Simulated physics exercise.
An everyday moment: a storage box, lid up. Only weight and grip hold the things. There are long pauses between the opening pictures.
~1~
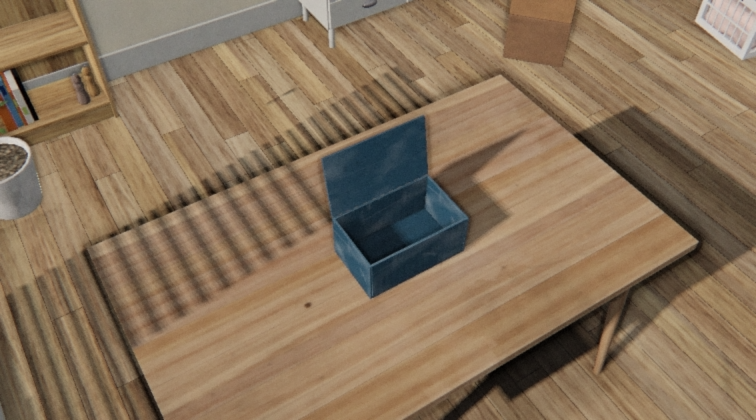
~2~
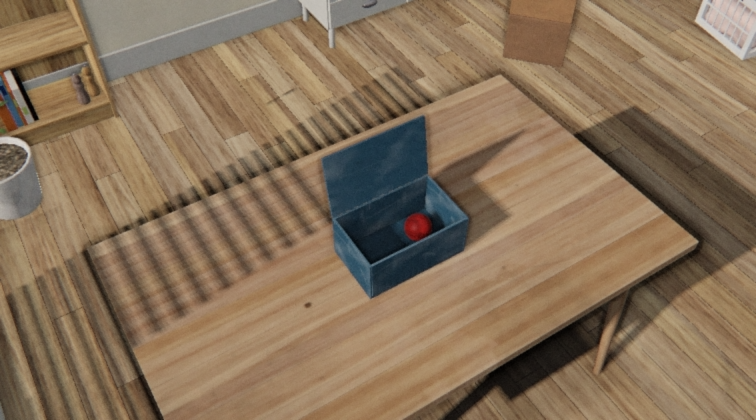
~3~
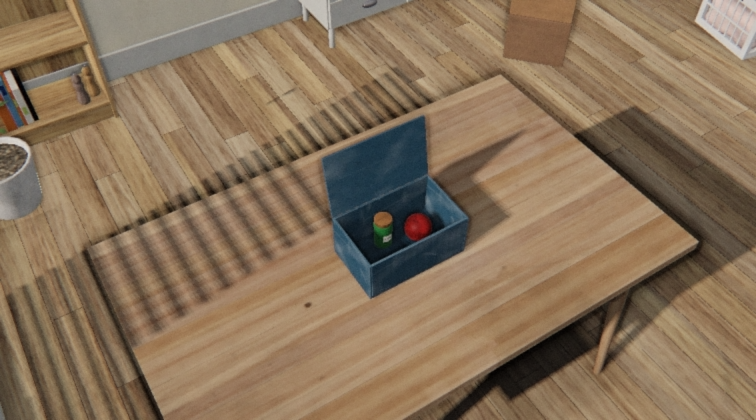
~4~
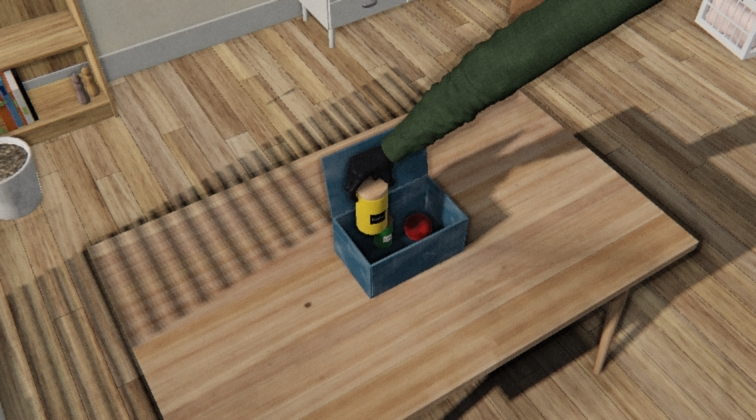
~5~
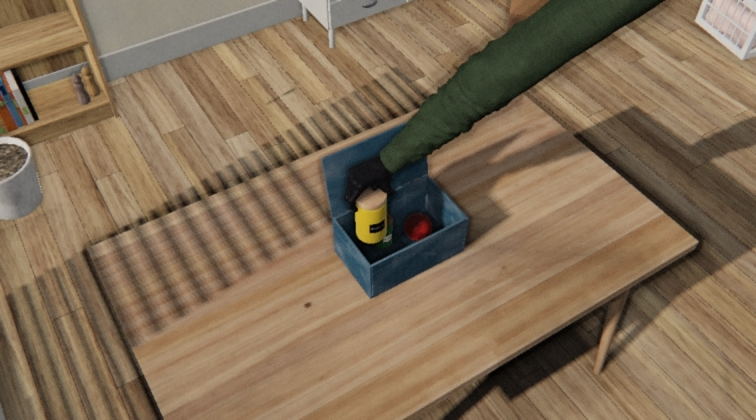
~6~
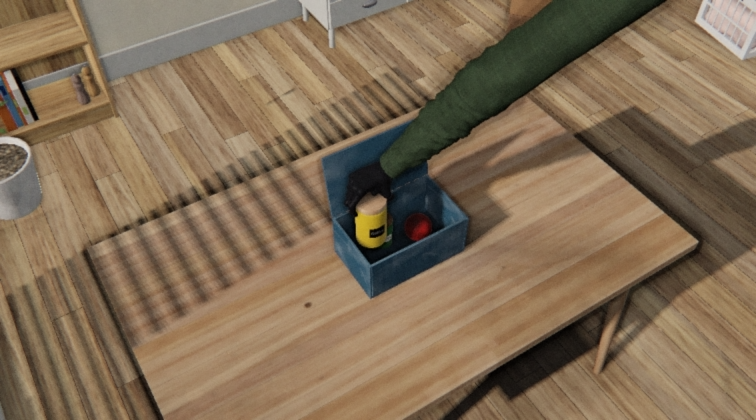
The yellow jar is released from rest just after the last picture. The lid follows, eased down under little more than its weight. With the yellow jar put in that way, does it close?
In the end the lid will not close.
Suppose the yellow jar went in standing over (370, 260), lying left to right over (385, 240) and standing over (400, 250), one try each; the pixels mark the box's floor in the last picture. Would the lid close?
First, it stays ajar; second, it sits on the rim; third, it sits on the rim.
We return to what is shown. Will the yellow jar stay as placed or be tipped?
It stays as placed.
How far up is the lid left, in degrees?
About 16°.
Then, 0.30 s on from there, yellow jar shifted about its own width near (371, 243).
Then, 1.30 s on from there, lid 80° above the rim; yellow jar shifted about its own width near (371, 243).
Then, 1.60 s on from there, lid 56° above the rim; yellow jar shifted about its own width near (371, 243).
Then, 1.90 s on from there, lid 21° above the rim; yellow jar shifted about its own width near (371, 243).
In the end, lid 16° above the rim; moved from the start, yellow jar; the other 2 unmoved. At the end, from the last picture's camera, yellow jar near (371, 243).
